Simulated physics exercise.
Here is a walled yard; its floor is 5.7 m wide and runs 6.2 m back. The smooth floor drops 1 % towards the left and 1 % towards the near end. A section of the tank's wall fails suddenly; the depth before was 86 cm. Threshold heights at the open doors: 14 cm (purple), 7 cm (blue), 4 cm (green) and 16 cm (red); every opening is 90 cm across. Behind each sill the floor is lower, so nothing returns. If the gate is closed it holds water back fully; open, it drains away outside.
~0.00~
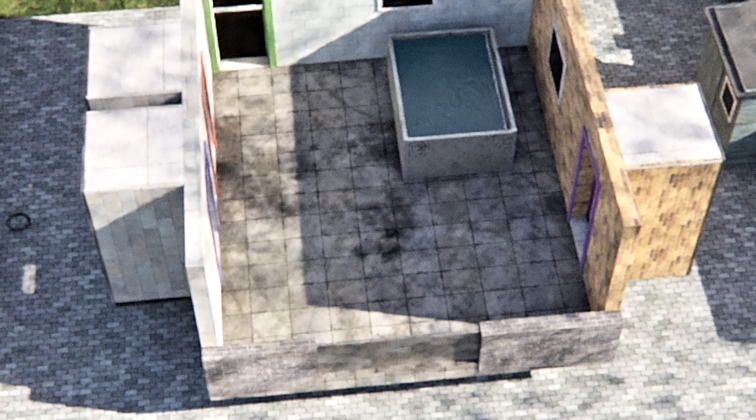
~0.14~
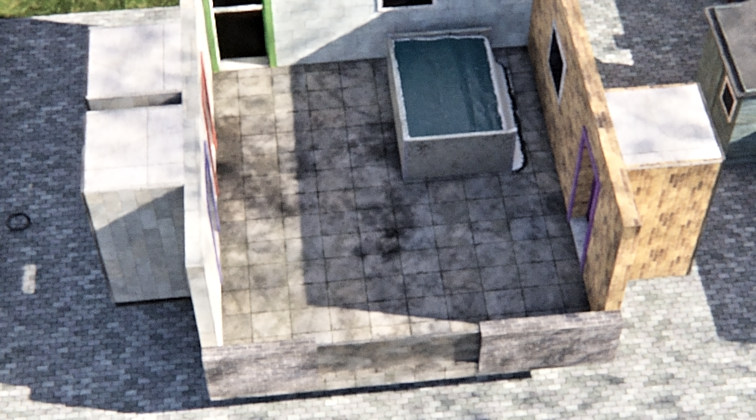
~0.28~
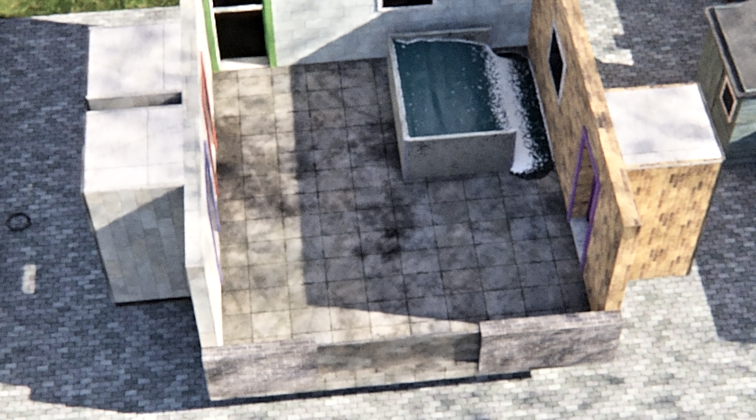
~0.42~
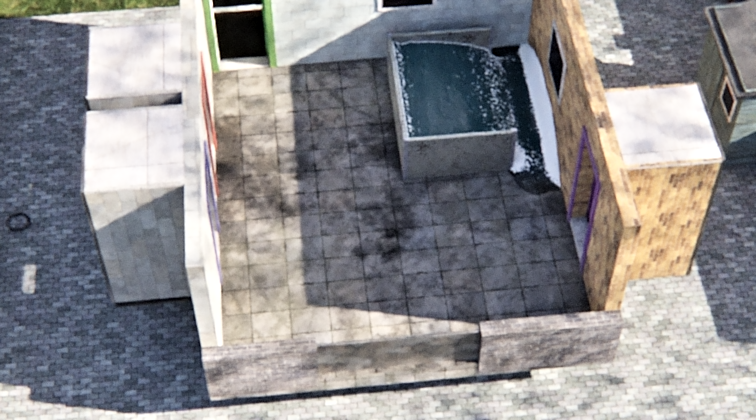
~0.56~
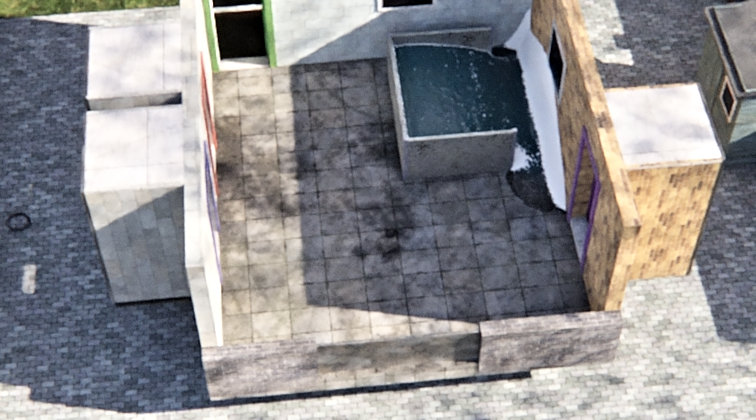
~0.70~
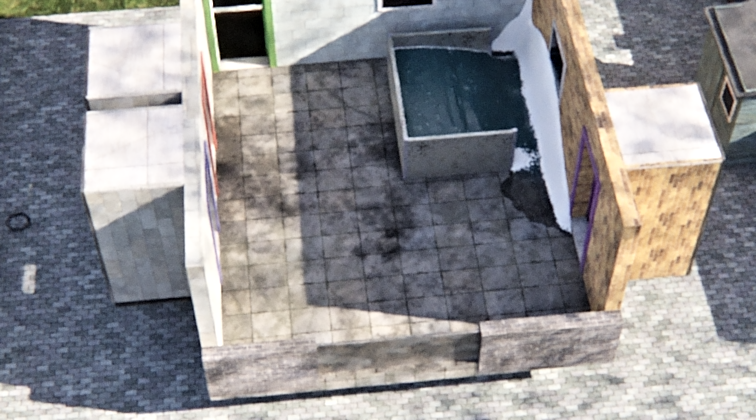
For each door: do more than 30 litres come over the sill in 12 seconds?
Within that time: At the purple door it stays under the limit; at the blue door it passes the limit; at the green door it exceeds the limit; at the red door it does not reach the limit.
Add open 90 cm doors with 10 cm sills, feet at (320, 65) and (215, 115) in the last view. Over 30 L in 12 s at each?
In turn: Under, over.
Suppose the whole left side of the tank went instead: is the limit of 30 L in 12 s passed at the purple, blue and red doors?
Against that limit: Purple under, blue above, red past it.
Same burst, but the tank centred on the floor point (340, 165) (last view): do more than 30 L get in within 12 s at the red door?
Against that limit: Red under.
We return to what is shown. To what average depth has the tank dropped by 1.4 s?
Some 40 cm.
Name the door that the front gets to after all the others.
Last comes the blue one.
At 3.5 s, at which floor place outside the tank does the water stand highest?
At about (541, 115).
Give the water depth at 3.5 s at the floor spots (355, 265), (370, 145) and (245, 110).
In that order: 0, 0 and 7 cm.
After 1.4 s water covers 25 % of the floor and is deepest (68 cm) near (515, 49); purple door 11 cm at the sill, 0 L in, blue door not reached, green door not reached, red door not reached.
After 2.2 s water covers 45 % of the floor and is deepest (38 cm) near (513, 134); purple door 11 cm at the sill, 0 L in, blue door not reached, green door 6 cm at the sill, 0 L in, red door not reached.
After 3.5 s water covers 65 % of the floor and is deepest (42 cm) near (541, 115); purple door 7 cm at the sill, 0 L in, blue door 2 cm at the sill, 0 L in, green door 7 cm at the sill, 9 L in, red door 9 cm at the sill, 0 L in.
After 7.0 s water covers 90 % of the floor and is deepest (24 cm) near (225, 374); purple door 5 cm at the sill, 0 L in, blue door 14 cm at the sill, 43 L in, green door 5 cm at the sill, 41 L in, red door 9 cm at the sill, 0 L in.
After 12.0 s water covers 100 % of the floor and is deepest (16 cm) near (583, 339); purple door 6 cm at the sill, 0 L in, blue door 11 cm at the sill, 117 L in, green door 10 cm at the sill, 74 L in, red door 12 cm at the sill, 0 L in.
